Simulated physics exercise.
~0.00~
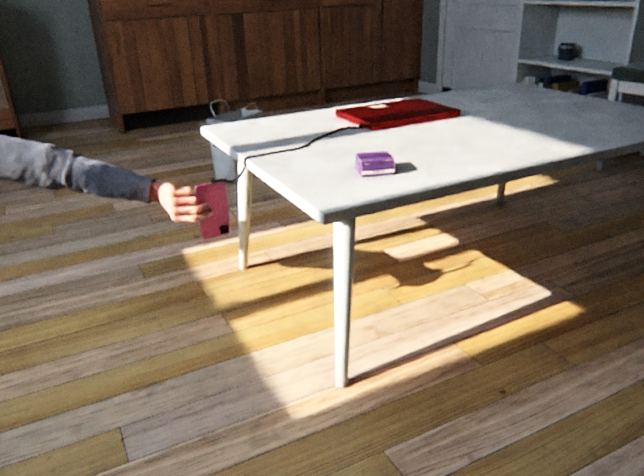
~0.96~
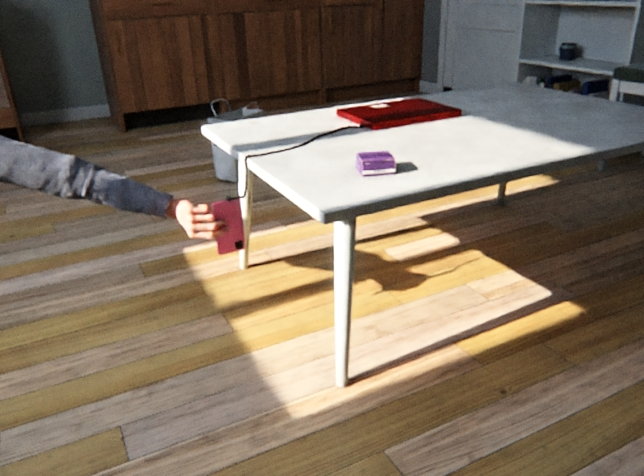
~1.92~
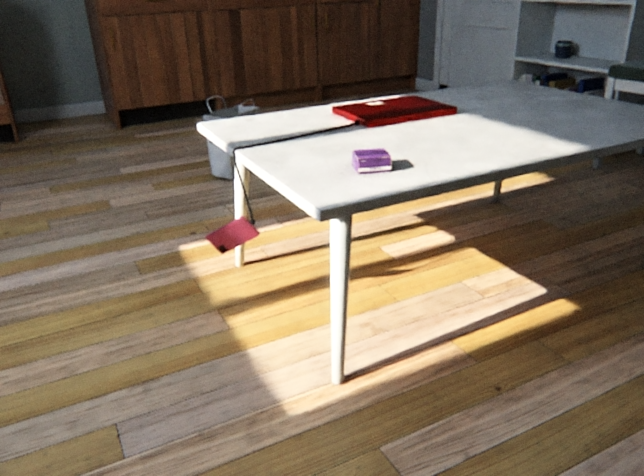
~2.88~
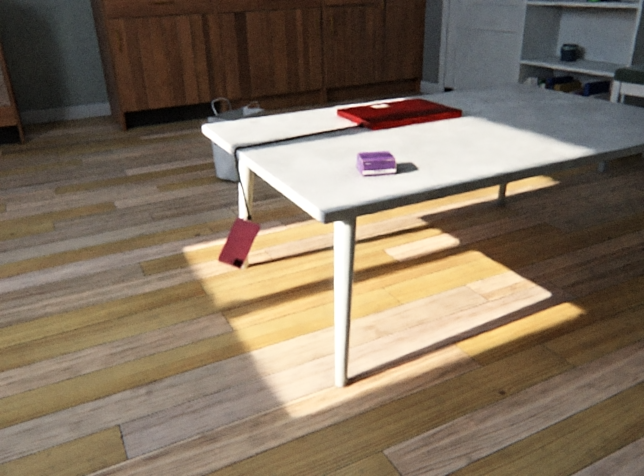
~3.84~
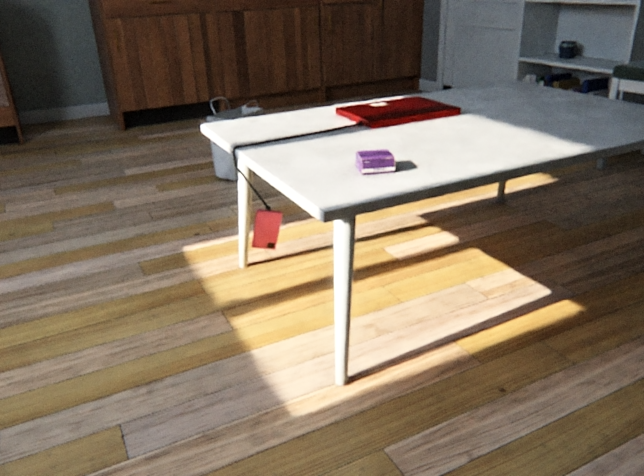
A pink phone tied to a dark cord was held beside a white table by a hand, which let go and drew away. The phone swung and turned below the table's edge, still dangling at the end, while the red laptop and purple box stayed put on top.
